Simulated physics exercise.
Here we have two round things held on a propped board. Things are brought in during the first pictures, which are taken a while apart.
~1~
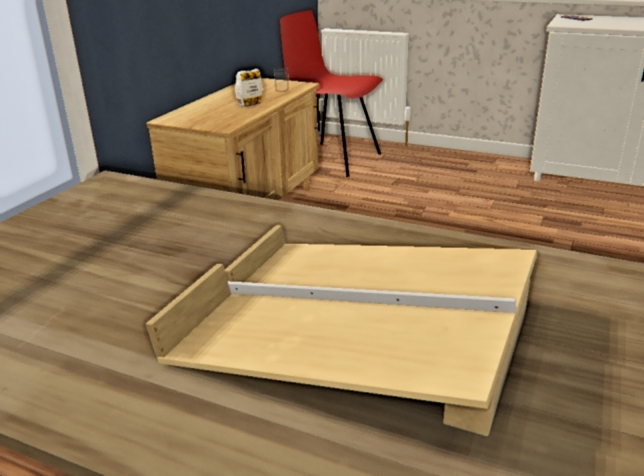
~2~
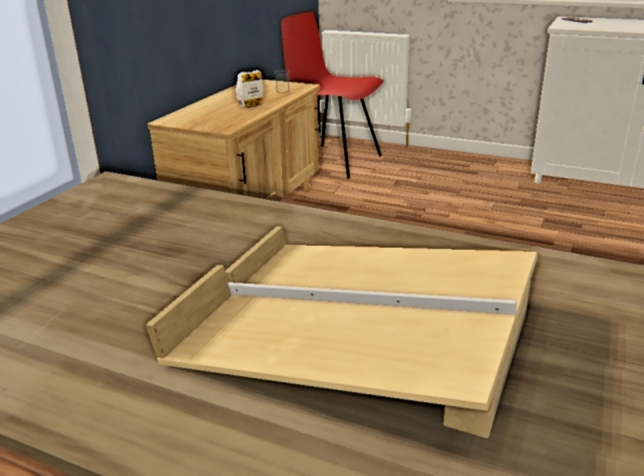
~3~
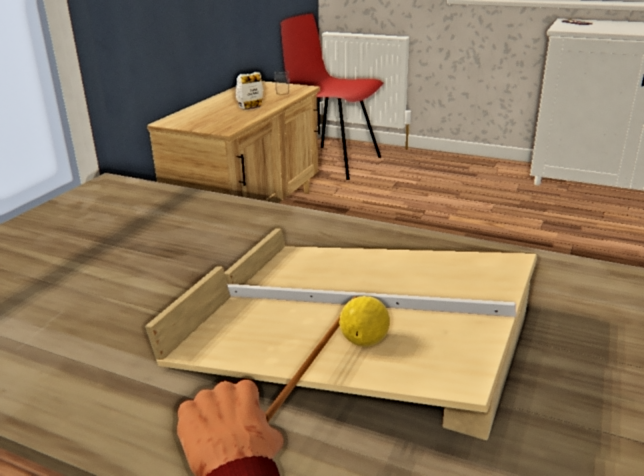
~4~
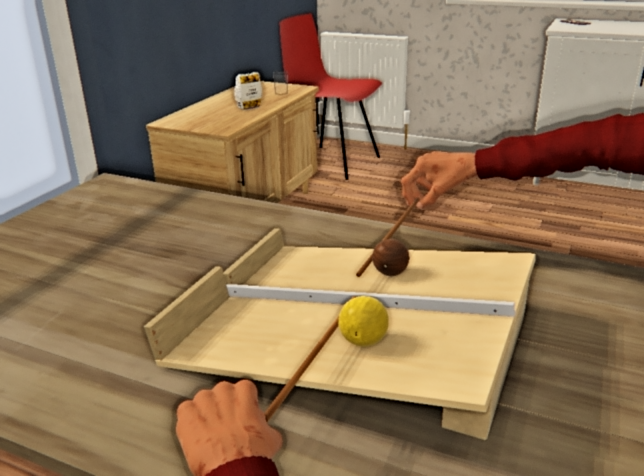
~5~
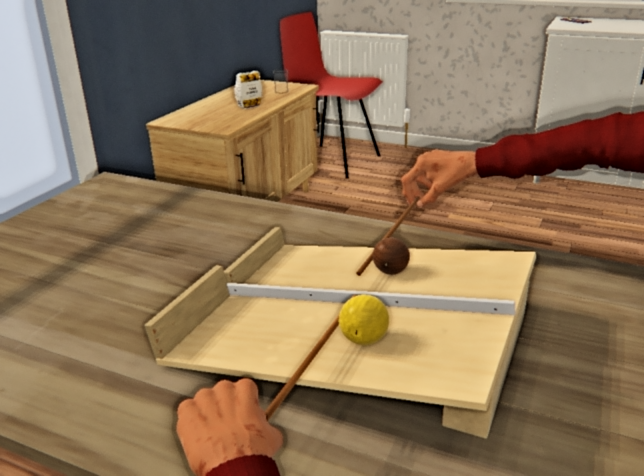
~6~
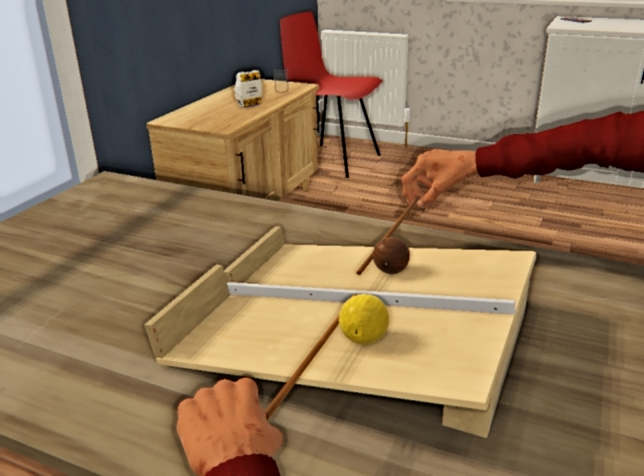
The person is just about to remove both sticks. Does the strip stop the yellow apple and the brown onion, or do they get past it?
The yellow apple is stopped, the brown onion is stopped.
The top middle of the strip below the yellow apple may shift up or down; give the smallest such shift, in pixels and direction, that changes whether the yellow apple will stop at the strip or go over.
Downward, by some 24 pixels.
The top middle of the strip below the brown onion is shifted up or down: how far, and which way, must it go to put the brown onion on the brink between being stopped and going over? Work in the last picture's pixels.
A shift of 12 pixels, going down.
Then, 0.34 s later than the last frame, yellow apple rolling on the board near (330, 318); brown onion rolling on the board near (363, 255).
Then, 0.56 s later than the last frame, yellow apple rolling on the board near (267, 312); brown onion rolling on the board near (309, 254).
When it is over, the yellow apple is held by the strip, near (212, 307); the brown onion is held by the strip, near (272, 252).
